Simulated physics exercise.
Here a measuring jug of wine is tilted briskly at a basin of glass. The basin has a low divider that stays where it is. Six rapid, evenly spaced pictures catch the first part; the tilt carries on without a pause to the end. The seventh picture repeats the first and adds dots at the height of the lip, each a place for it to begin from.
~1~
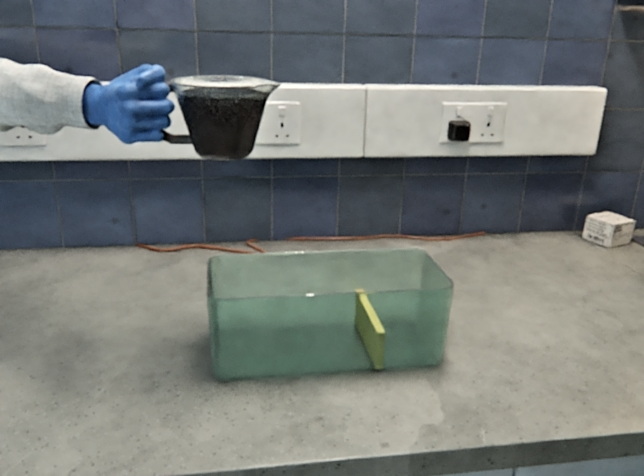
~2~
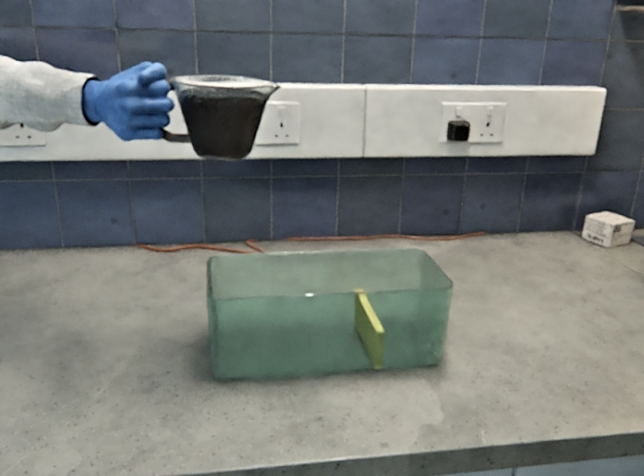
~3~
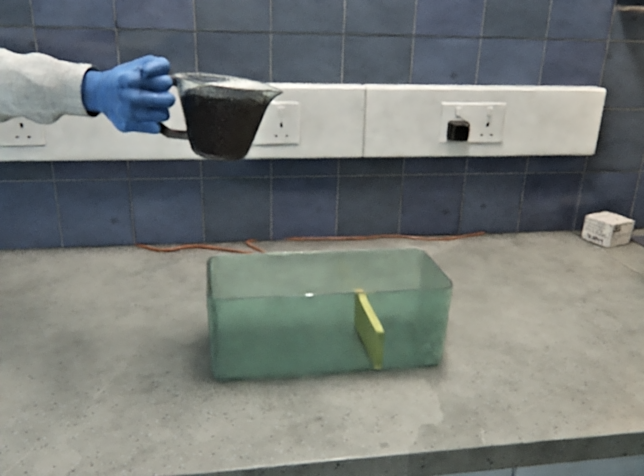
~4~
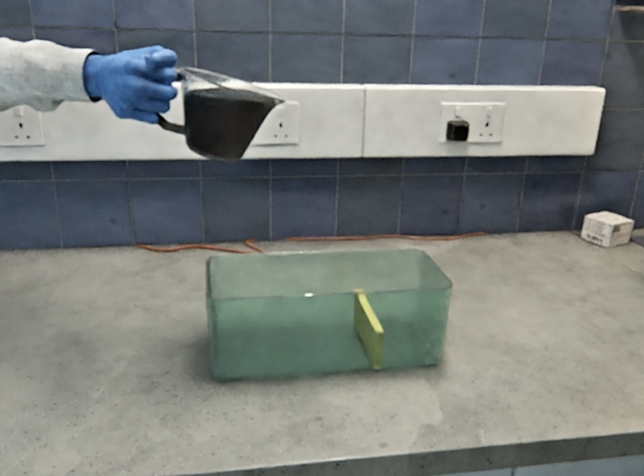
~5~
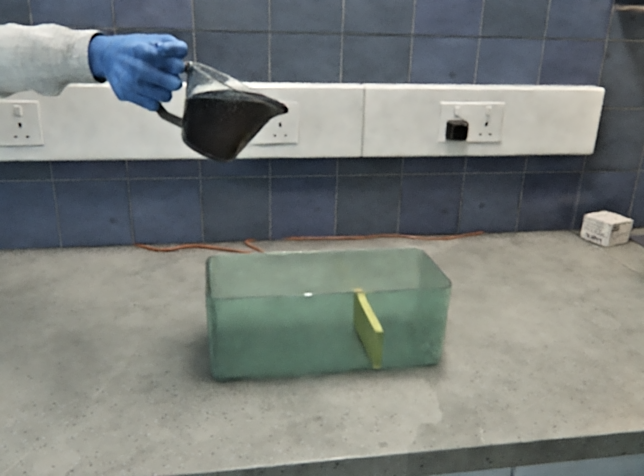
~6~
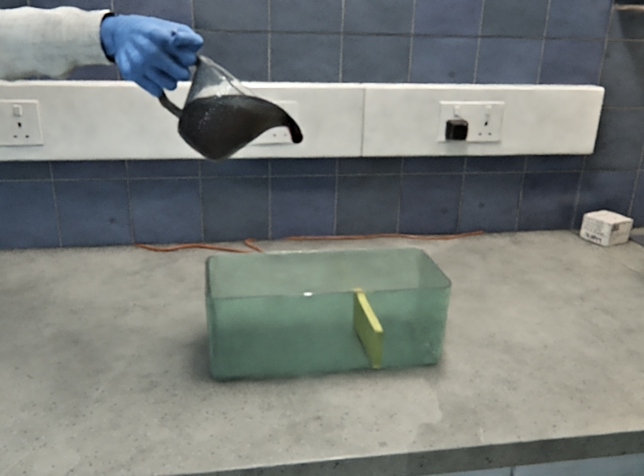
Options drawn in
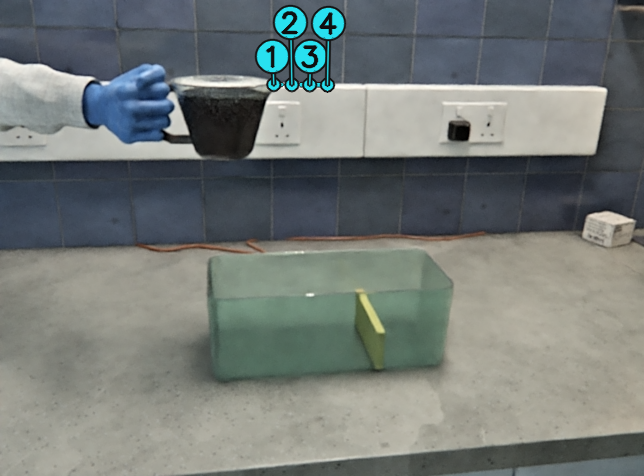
A blue-gloved hand in a pale sleeve holds a clear measuring jug of dark liquid at the upper left, seen from the front across a grey worktop. Below sits a greenish glass basin with a yellow-green divider, before blue tiles, white socket panels and a small white box. The hand briskly tilts the jug rightward until dark liquid slips over its lip, while the camera stays still.
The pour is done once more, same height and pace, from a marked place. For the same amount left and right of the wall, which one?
Go for 4.
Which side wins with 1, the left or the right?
The left side.
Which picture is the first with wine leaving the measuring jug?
In picture 5.
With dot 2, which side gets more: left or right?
The left one.
On the marked copy, 1 at (273, 84); 2 at (291, 84); 3 at (309, 84); 4 at (327, 85).
If 1 is chosen, about 94 % ends left of the wall and 3 % right of it; 3 % is lost outside.
If 2 is chosen, about 94 % ends left of the wall and 2 % right of it; 4 % is lost outside.
If 3 is chosen, about 83 % ends left of the wall and 14 % right of it; 4 % is lost outside.
If 4 is chosen, about 55 % ends left of the wall and 44 % right of it.
